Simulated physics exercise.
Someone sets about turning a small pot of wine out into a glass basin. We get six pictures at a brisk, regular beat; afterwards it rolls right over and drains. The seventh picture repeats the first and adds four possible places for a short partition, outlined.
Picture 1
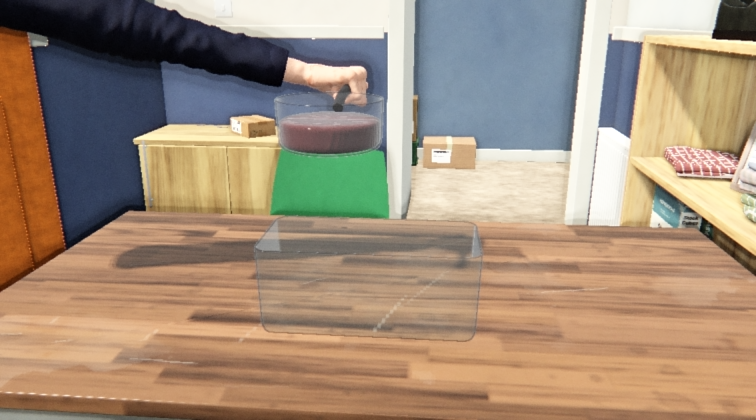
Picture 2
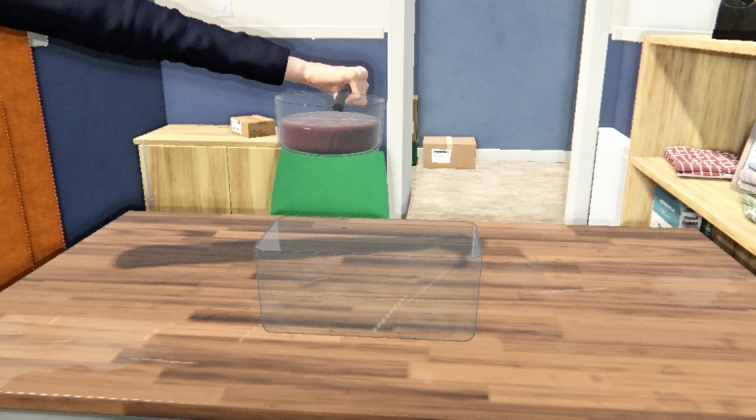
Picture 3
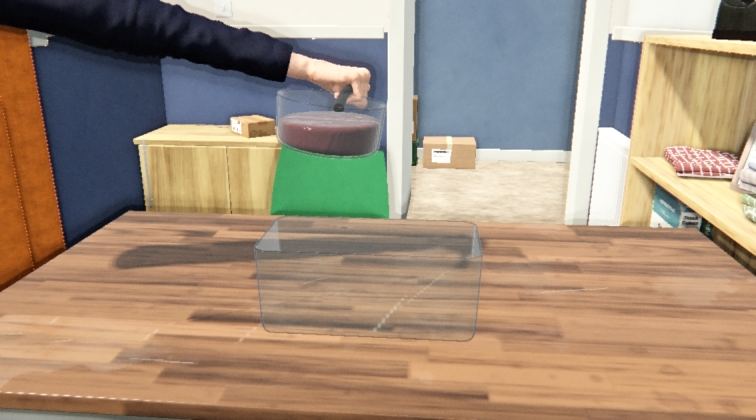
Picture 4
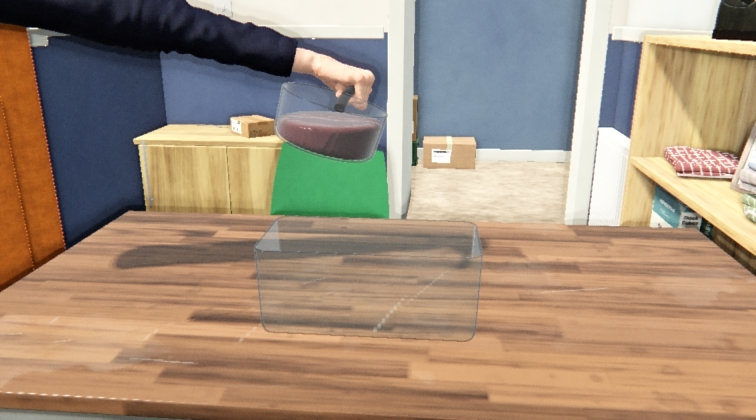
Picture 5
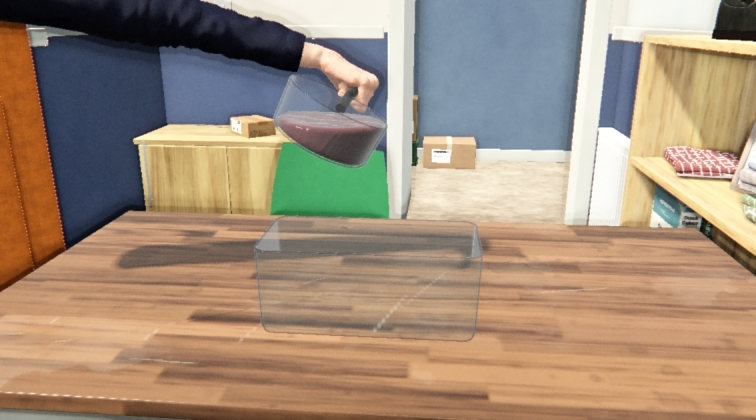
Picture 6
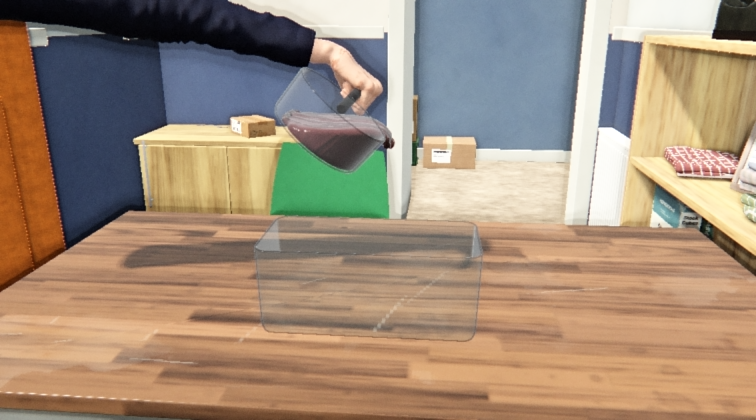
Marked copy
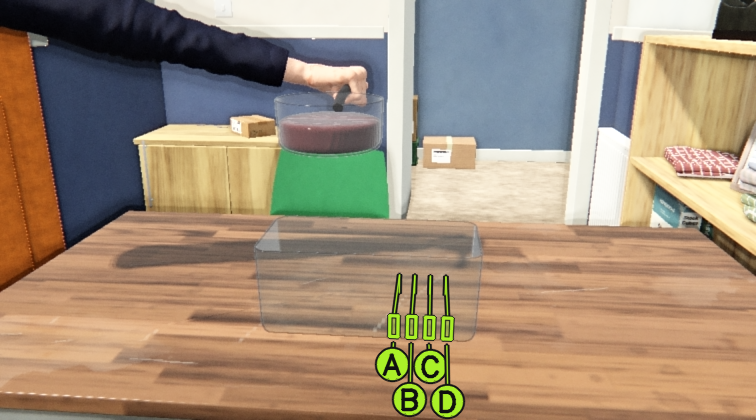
A hand in a dark sleeve holds a small clear pot of dark red wine upright above a wooden table, behind an empty glass basin. The hand gradually tilts the pot to the right, and the wine shifts toward the lower side until a little of it just passes over the lip.
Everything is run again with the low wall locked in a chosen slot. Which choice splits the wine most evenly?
B.
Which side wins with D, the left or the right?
The left one.
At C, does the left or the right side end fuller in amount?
The left side.
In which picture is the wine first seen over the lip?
In picture 6.
In lime, A at (393, 342); B at (411, 343); C at (428, 344); D at (446, 345).
With A, about 26 % ends left of the wall and 73 % right of it.
With B, about 48 % ends left of the wall and 51 % right of it.
With C, about 73 % ends left of the wall and 26 % right of it.
With D, about 91 % ends left of the wall and 8 % right of it.
